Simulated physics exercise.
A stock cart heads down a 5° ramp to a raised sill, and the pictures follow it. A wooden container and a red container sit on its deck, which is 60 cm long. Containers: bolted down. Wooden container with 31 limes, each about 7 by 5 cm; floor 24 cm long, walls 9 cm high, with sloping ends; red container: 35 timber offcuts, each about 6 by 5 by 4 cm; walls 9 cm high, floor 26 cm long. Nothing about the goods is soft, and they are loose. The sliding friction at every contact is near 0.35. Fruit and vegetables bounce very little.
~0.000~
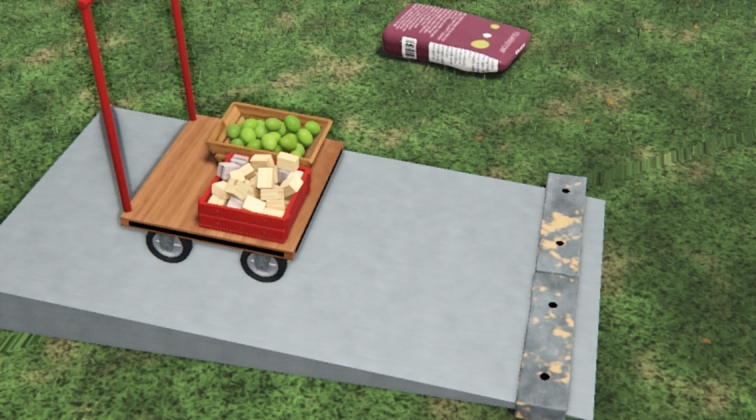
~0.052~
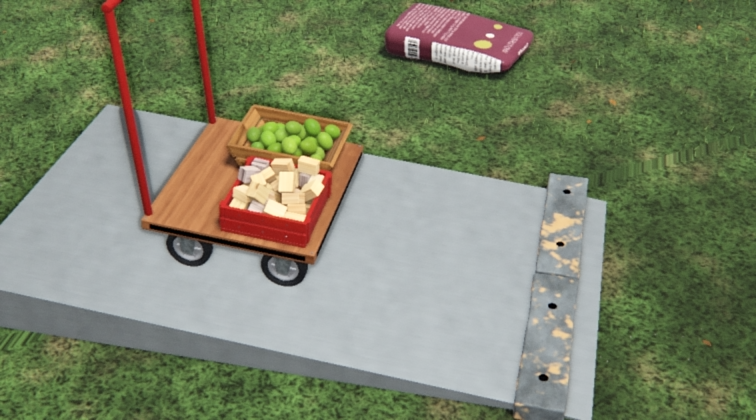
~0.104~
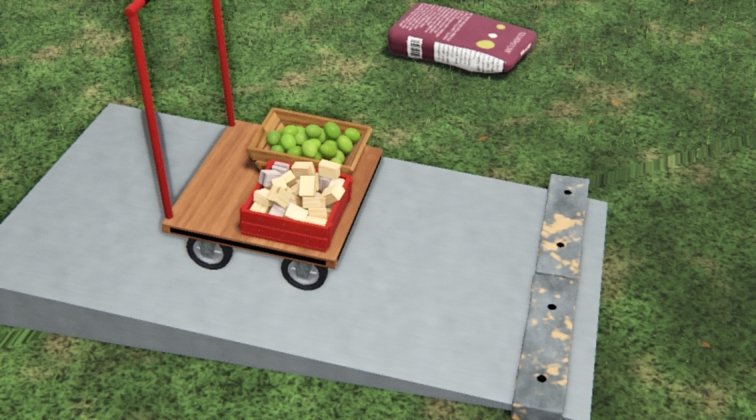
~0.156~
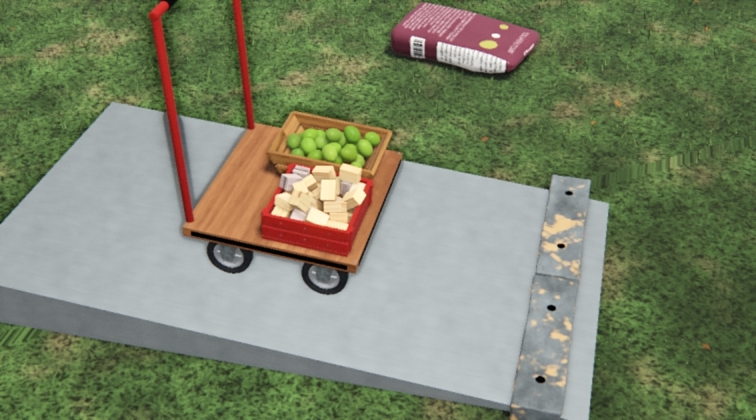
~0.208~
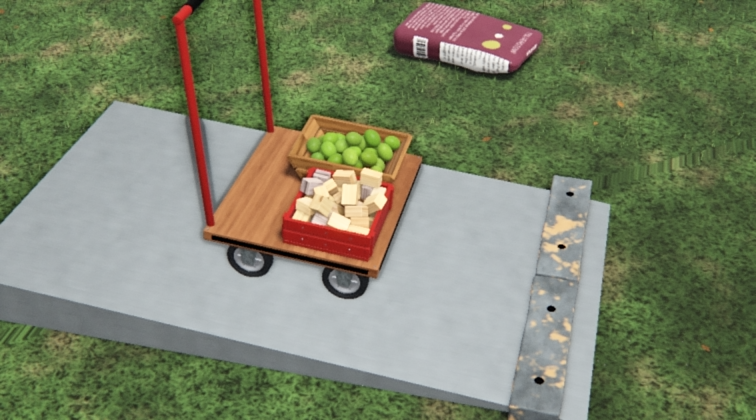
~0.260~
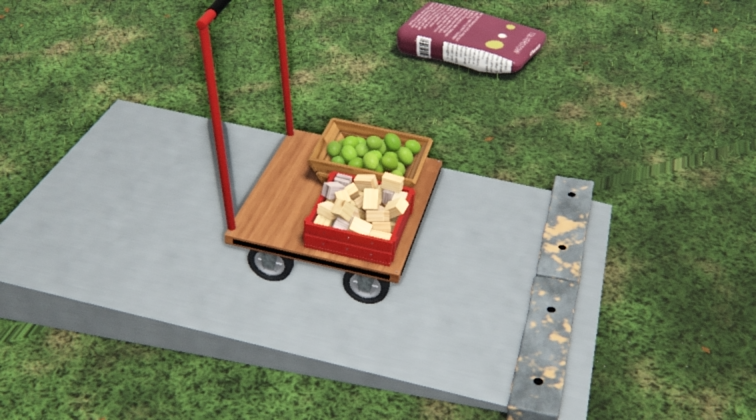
A cart carrying limes and wooden blocks in two containers rolls rightward down a grey ramp.
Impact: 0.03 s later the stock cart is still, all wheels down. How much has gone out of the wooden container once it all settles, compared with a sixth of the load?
Less than a sixth has gone.
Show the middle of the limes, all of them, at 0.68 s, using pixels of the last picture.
Centre approx. (509, 190).
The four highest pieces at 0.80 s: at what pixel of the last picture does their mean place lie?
About (522, 203).
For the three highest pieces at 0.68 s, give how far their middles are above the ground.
38 cm.
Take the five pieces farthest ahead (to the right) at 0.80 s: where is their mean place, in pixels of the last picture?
(571, 220).
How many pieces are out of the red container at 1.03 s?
Roughly, out by then: Red container 3.
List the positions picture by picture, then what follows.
In the first frame (we follow the rim corner now nearest the camera), wooden container (its farthest corner) at (234, 102); red container at (281, 218); 83 cm still to roll; nothing out yet.
The second frame shows wooden container at (254, 105); red container at (303, 222); 76 cm still to roll.
The third frame shows wooden container at (274, 109); red container at (324, 227); 68 cm still to roll.
The fourth frame shows wooden container at (293, 112); red container at (345, 231); 61 cm still to roll.
The fifth frame shows wooden container at (313, 115); red container at (367, 236); 54 cm still to roll.
The sixth frame shows wooden container at (333, 119); red container at (389, 241); 47 cm still to roll; nothing out yet.
After 0.58 s, the wheels strike.
After 0.68 s, 0 of 31 out of the wooden container and 2 of 35 out of the red container.
After 0.80 s, 1 of 31 out of the wooden container and 3 of 35 out of the red container.
After 1.03 s, 1 of 31 out of the wooden container and 3 of 35 out of the red container.
Final count (at 1.53 s), 1 of 31 out of the wooden container and 3 of 35 out of the red container. Asked share, 1 of 31, 3 per cent.
